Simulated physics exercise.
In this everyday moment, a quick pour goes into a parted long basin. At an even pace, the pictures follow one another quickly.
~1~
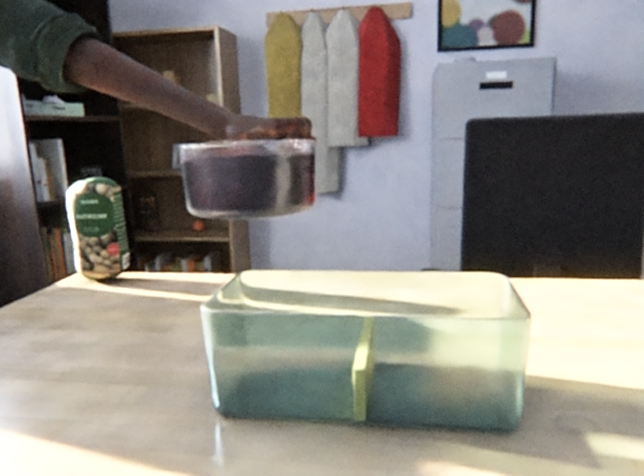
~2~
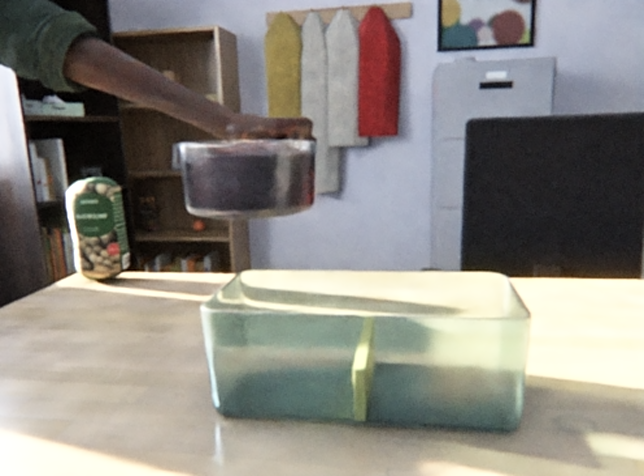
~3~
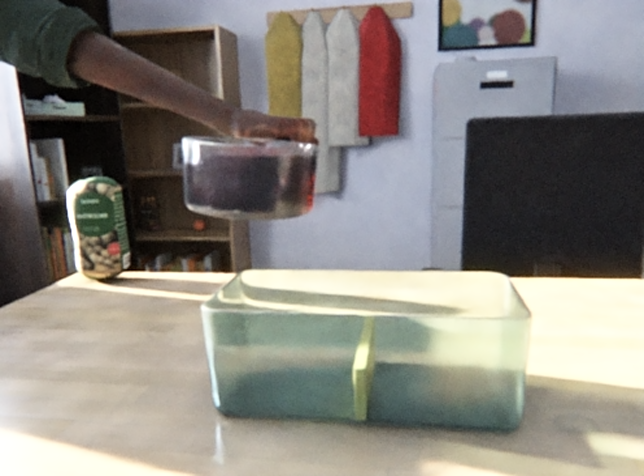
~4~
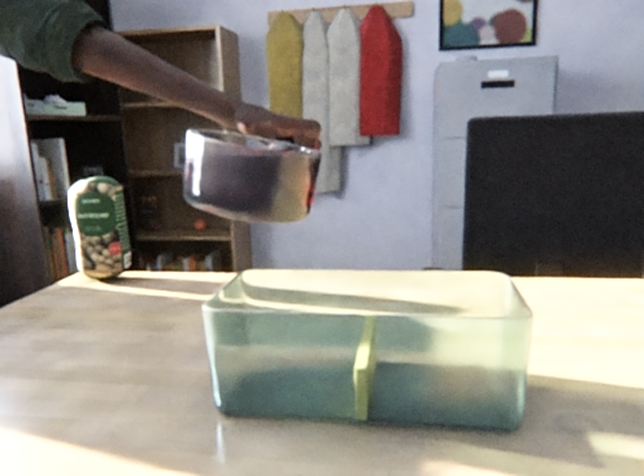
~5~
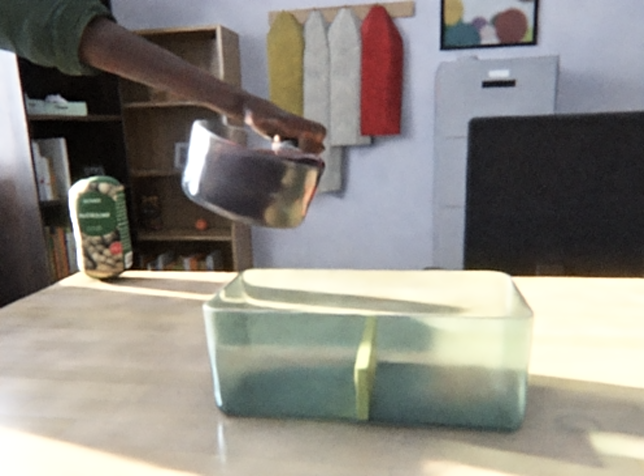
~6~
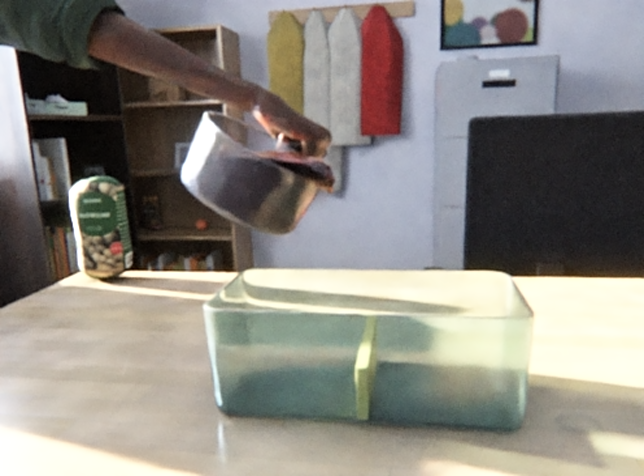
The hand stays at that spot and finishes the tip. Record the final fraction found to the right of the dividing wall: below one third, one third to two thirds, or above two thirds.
Final fraction right of the wall: One third to two thirds.
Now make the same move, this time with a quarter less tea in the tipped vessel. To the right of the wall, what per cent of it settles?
That share would be some 35 parts in a hundred.
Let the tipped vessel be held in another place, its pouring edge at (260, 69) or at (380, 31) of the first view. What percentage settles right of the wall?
About 15 % the first time, about 90 % the second.
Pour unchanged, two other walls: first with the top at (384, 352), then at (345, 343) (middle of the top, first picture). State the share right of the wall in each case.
About 30 % and 70 %.
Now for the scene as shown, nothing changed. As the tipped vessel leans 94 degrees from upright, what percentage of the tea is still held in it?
25 in a hundred.
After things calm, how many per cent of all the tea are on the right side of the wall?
50 %.
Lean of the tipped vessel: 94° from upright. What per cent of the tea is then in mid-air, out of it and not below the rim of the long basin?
40 %.
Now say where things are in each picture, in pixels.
It leans 0°; its right rim is at (313, 143); the tea meets the walls at (191, 156) and (312, 152); the long basin's rim runs from (222, 290) to (518, 296); the wall's top is at (365, 341), in the first picture.
It leans 1°; its right rim is at (314, 145); the tea meets the walls at (191, 155) and (313, 153), in the second picture.
It leans 6°; its right rim is at (317, 150); the tea meets the walls at (194, 153) and (315, 154), in the third picture.
It leans 13°; its right rim is at (320, 158); the tea meets the walls at (196, 153) and (318, 155), in the fourth picture.
It leans 22°; its right rim is at (323, 169); the tea meets the walls at (197, 155) and (321, 162); 1 per cent is over the edge, in the fifth picture.
It leans 32°; its right rim is at (323, 182); the tea meets the walls at (195, 154) and (324, 172); 6 per cent is over the edge, in the sixth picture.
A moment on, the tilt is 94° and 25 per cent is still to pour, 7 is left of the wall and 31 right of it.
Next, the tilt is 106° and 5 per cent is still to pour, 38 is left of the wall and 52 right of it.
Then the tilt is 106° and 0 per cent is still to pour, 46 is left of the wall and 51 right of it.
Later the tilt is 106° and 0 per cent is still to pour, 47 is left of the wall and 52 right of it.
At rest 47 per cent lies left of the wall, 52 right of it and 1 outside.
